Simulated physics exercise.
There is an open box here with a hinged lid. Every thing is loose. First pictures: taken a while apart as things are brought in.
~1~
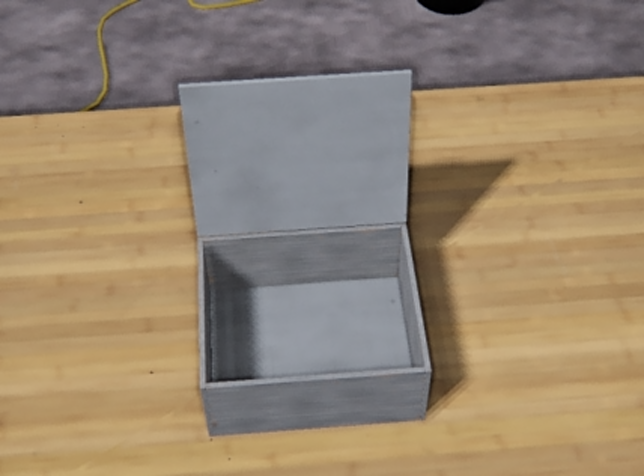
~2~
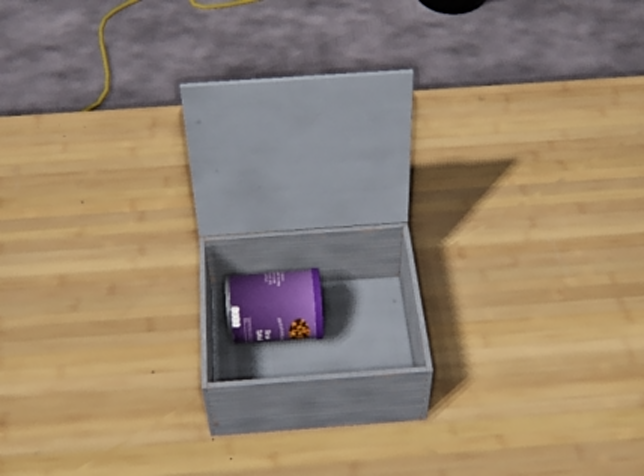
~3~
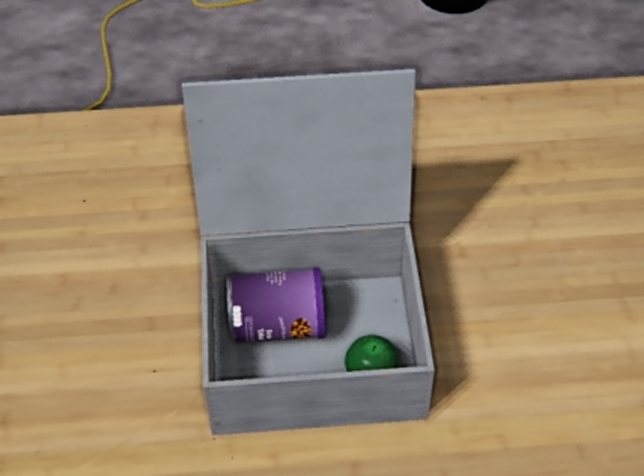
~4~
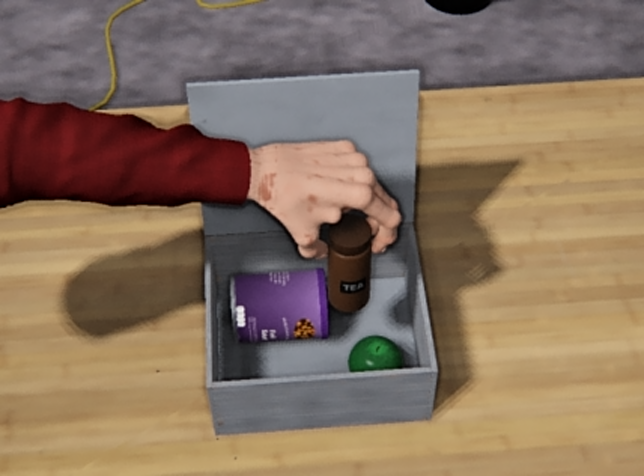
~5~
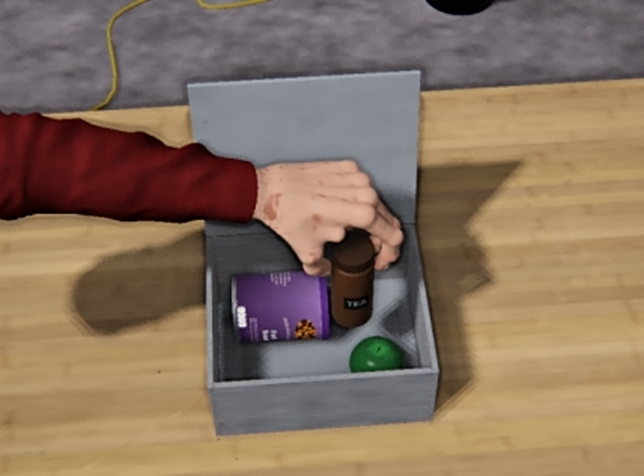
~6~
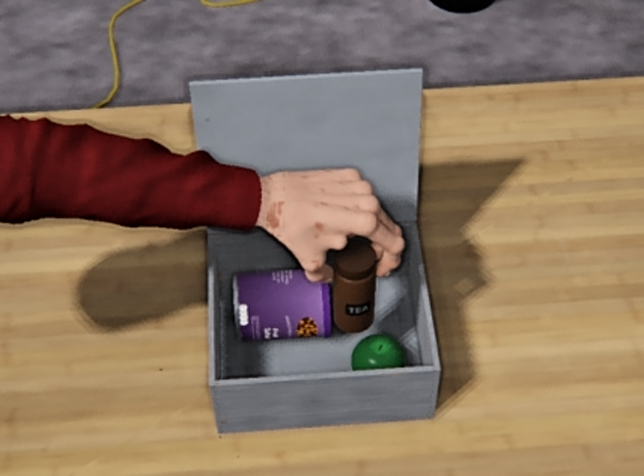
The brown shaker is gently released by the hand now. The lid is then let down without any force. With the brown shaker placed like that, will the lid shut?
My guess is the lid comes to rest fully.
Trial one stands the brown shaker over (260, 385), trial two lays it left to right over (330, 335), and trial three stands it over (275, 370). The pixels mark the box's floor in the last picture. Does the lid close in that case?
Case one lid open, case two lid shut, case three lid open.
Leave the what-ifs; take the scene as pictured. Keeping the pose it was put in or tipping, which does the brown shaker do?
Well, it ends up skewed.
Then, 0.40 s later than the last frame, brown shaker tilted by 60° near (346, 316); green apple moved a little.
Then, 1.10 s later than the last frame, lid starting down; brown shaker on its side near (280, 390); green apple moved a little; purple tin moved a little.
Then, 1.60 s later than the last frame, lid 58° above the rim; brown shaker on its side near (280, 390); purple tin moved a little; green apple moved a little.
Then, 2.10 s later than the last frame, lid 12° above the rim; brown shaker on its side near (280, 390); purple tin moved a little; green apple moved a little.
When it is over, lid shut; lying over in the box, brown shaker; the other 2 as before. End places, in pixels of the last picture, brown shaker near (280, 390).
